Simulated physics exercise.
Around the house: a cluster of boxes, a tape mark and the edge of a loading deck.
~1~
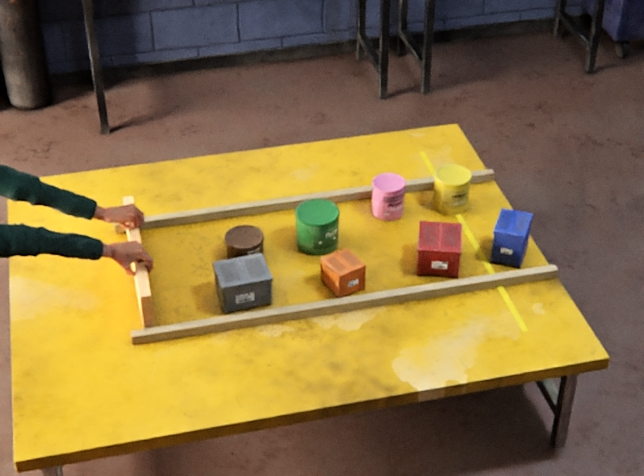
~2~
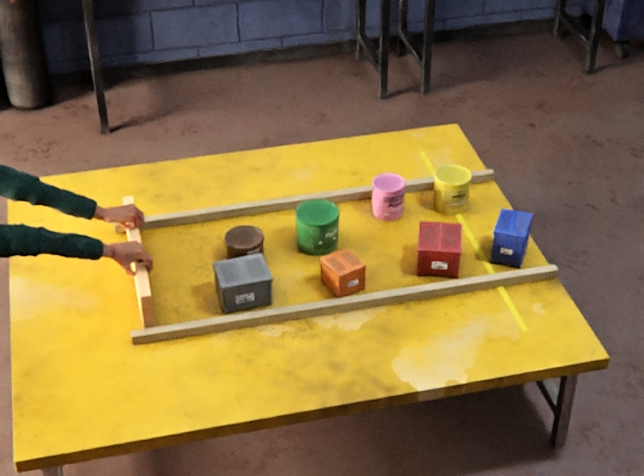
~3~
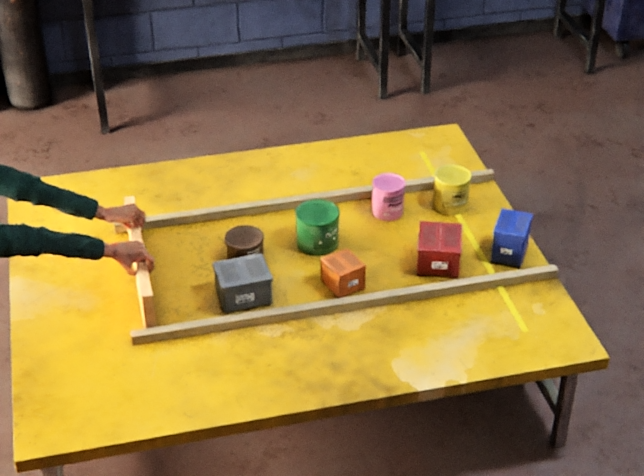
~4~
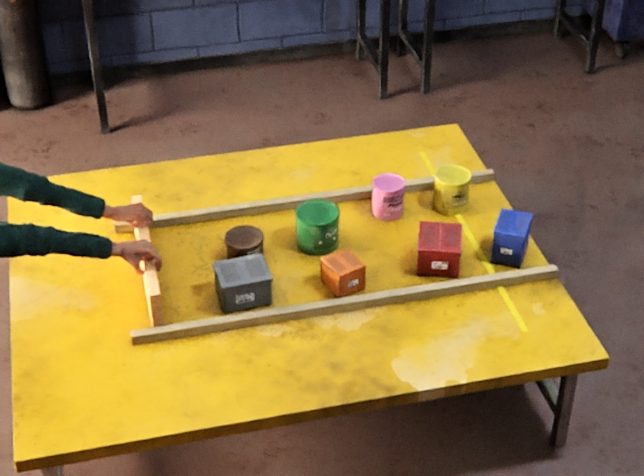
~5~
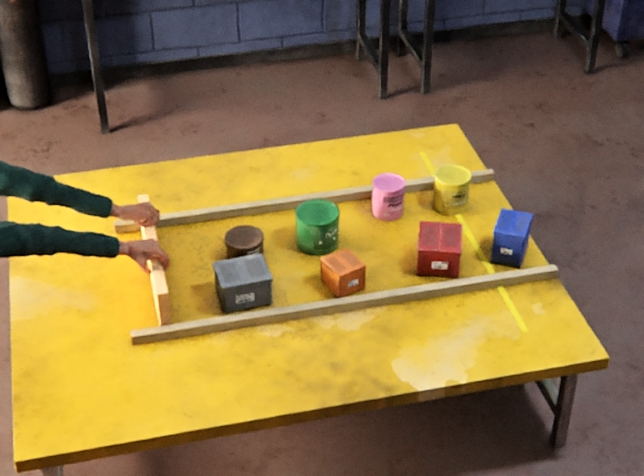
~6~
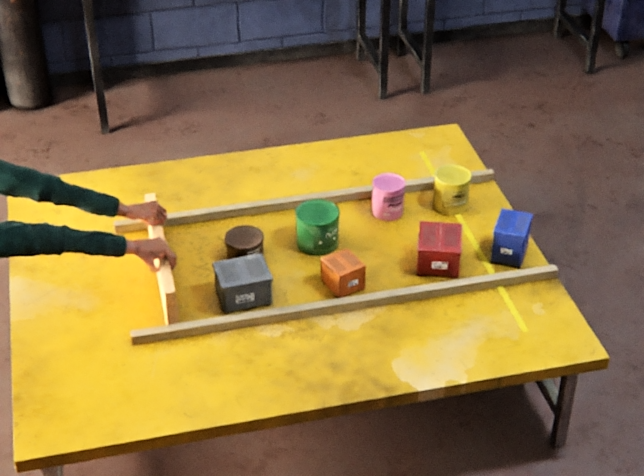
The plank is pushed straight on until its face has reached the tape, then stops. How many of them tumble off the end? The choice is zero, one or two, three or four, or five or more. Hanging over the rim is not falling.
Outcome: The number that fall off is three or four.
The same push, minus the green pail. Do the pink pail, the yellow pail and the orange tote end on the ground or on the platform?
The pink pail remains up; the yellow pail stays on; the orange tote drops off.
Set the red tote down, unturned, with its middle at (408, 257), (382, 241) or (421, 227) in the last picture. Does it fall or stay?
In turn it drops off; falls; falls.
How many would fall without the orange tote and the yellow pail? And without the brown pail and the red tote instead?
It would be 2 and 2.
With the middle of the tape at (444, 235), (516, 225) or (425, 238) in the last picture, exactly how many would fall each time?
Try by try, 2, 8 and 1.
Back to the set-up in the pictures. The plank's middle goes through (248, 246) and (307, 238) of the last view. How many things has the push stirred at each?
By then 2, and 4.
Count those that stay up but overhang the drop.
It comes to 2.
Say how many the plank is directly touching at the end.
In contact: 3.
Soon after, none off yet; blue tote at rest near (511, 239); yellow pail at rest near (452, 190); red tote at rest near (439, 250).
In the end, the number that fall off is three or four; gone, orange tote, red tote and blue tote.
